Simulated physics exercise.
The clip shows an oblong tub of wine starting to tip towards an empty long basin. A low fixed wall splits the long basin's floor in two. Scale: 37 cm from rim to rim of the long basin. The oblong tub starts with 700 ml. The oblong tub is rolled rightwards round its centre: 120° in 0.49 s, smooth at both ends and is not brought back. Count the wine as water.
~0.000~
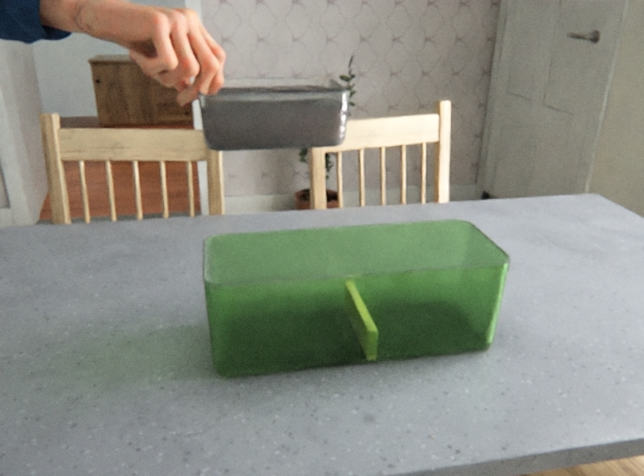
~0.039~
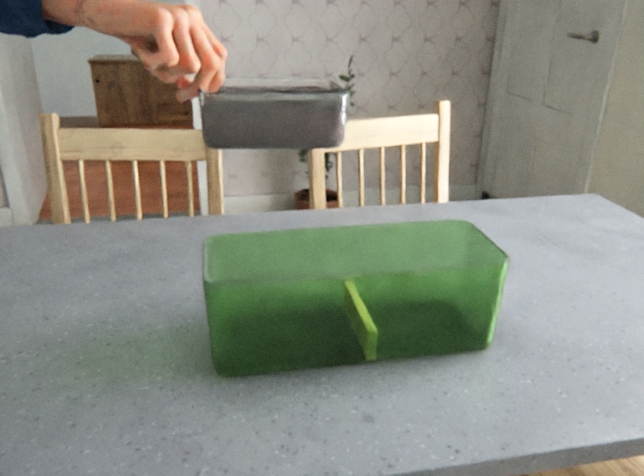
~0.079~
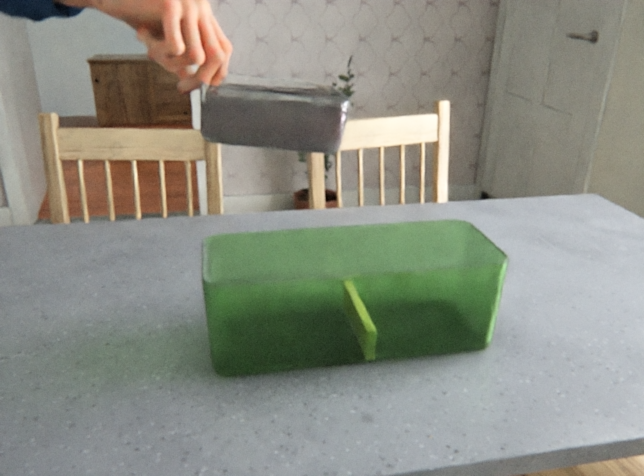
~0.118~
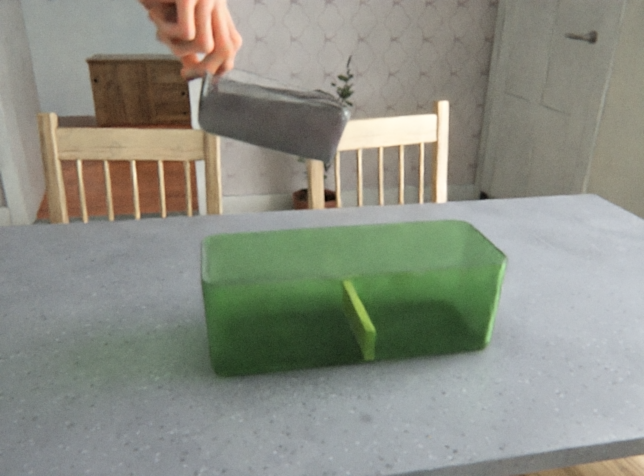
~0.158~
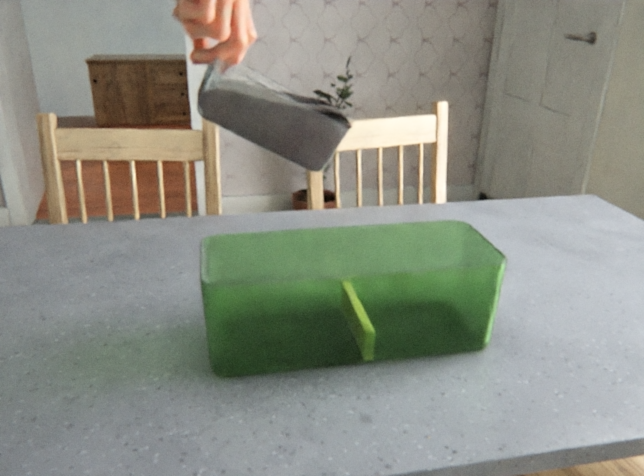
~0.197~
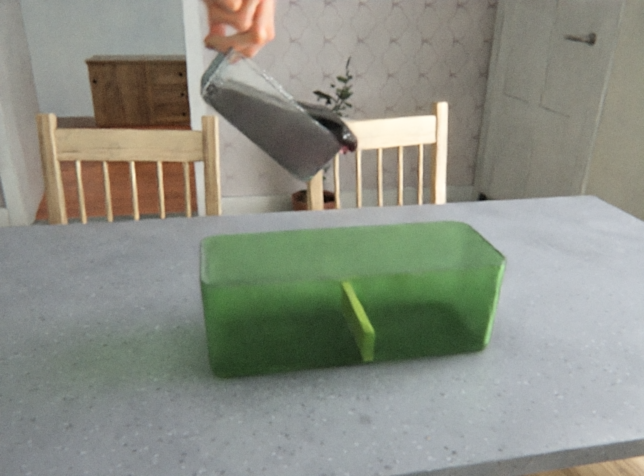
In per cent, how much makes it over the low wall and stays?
Roughly 58 per cent is past the wall.
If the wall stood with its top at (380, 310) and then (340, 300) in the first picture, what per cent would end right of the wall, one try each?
In turn about 35 and 70 per cent.
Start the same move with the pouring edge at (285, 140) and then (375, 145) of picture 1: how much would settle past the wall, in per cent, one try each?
First 25, then 65 per cent.
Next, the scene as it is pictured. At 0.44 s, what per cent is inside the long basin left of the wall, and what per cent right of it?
Near 7 on the left, 46 on the right.
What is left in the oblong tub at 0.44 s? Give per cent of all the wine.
Near 9 in a hundred.
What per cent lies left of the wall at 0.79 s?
Near 28 in a hundred.
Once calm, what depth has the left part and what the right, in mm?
Left about 10 mm, right about 20 mm.
After 0.44 s the tilt is 116° and 9 per cent is still to pour, 7 is left of the wall and 47 right of it.
After 0.61 s the tilt is 120° and 0 per cent is still to pour, 20 is left of the wall and 61 right of it.
After 0.79 s the tilt is 120° and 0 per cent is still to pour, 28 is left of the wall and 56 right of it.
After 0.99 s the tilt is 120° and 0 per cent is still to pour, 32 is left of the wall and 59 right of it.
In the end 33 per cent lies left of the wall, 58 right of it and 9 outside.
